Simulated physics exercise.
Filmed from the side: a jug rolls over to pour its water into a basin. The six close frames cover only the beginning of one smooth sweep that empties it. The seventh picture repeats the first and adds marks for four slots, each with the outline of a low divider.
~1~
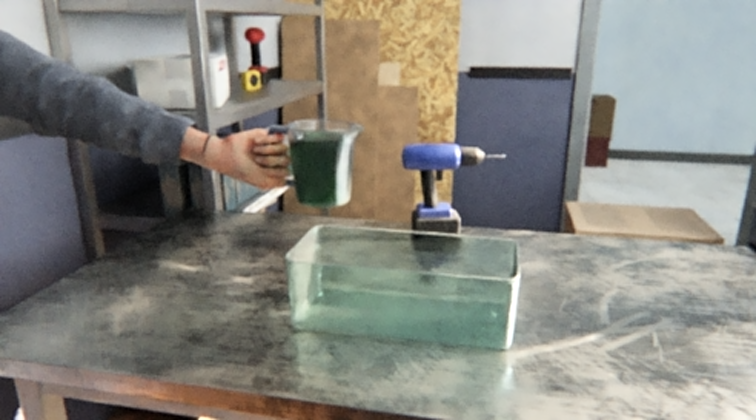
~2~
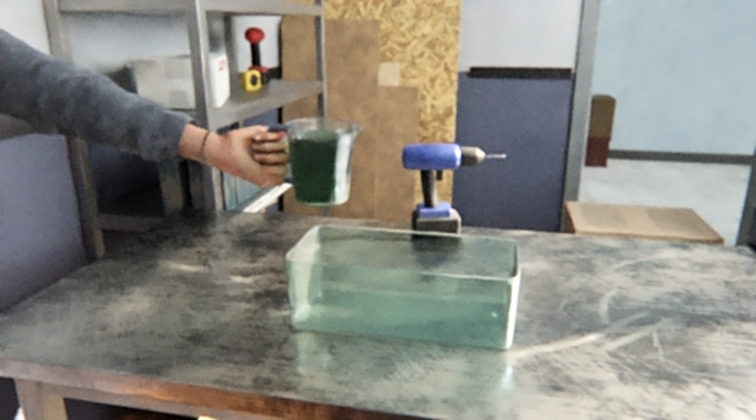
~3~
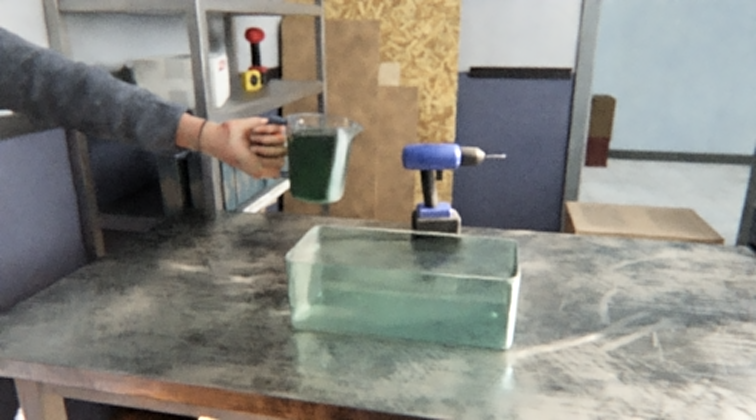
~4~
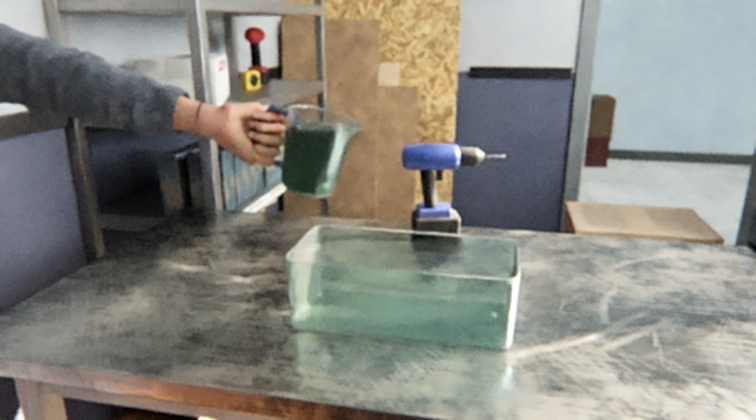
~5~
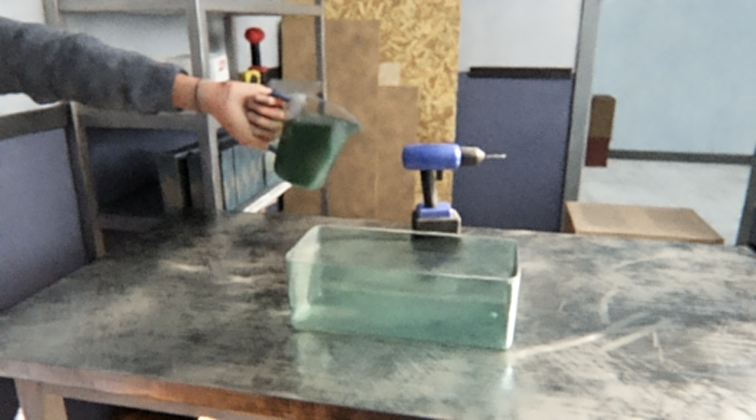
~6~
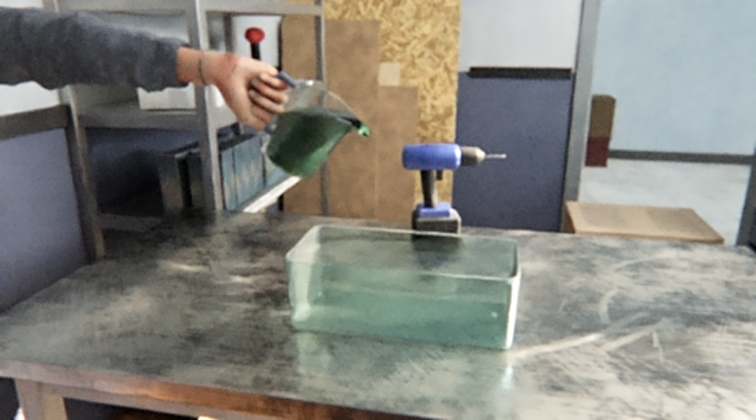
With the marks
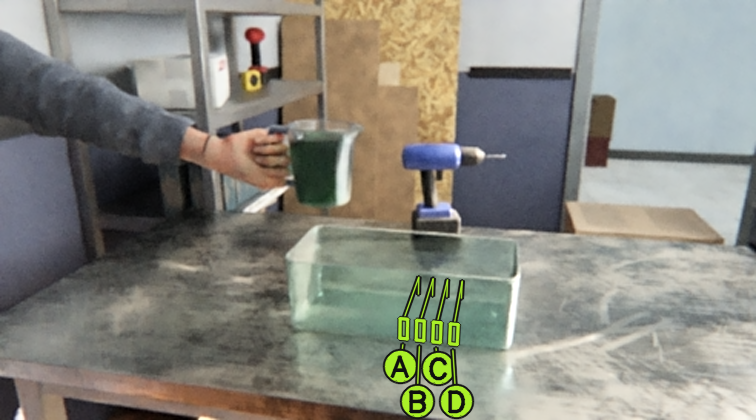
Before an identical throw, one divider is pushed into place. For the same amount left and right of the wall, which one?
C beats the others.
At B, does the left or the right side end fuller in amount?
The right side.
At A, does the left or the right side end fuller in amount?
The right side.
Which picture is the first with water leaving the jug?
Picture 6.
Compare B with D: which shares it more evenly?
B.
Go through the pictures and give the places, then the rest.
The first frame shows upright, lip at (363, 129); basin from (292, 324) to (511, 349); nothing has left yet.
The second frame shows upright, lip at (363, 129); nothing has left yet.
The third frame shows tipped about 6°, lip at (362, 129); nothing has left yet.
The fourth frame shows tipped about 13°, lip at (362, 129); nothing has left yet.
The fifth frame shows tipped about 23°, lip at (362, 129); nothing has left yet.
The sixth frame shows tipped about 34°, lip at (361, 128); water is over the lip, down to (367, 134).
In lime, A at (402, 344); B at (419, 346); C at (435, 348); D at (452, 350).
With A, about 12 % ends left of the wall and 86 % right of it.
With B, about 19 % ends left of the wall and 77 % right of it; 4 % is lost outside.
With C, about 54 % ends left of the wall and 43 % right of it; 3 % is lost outside.
With D, about 84 % ends left of the wall and 10 % right of it; 6 % is lost outside.
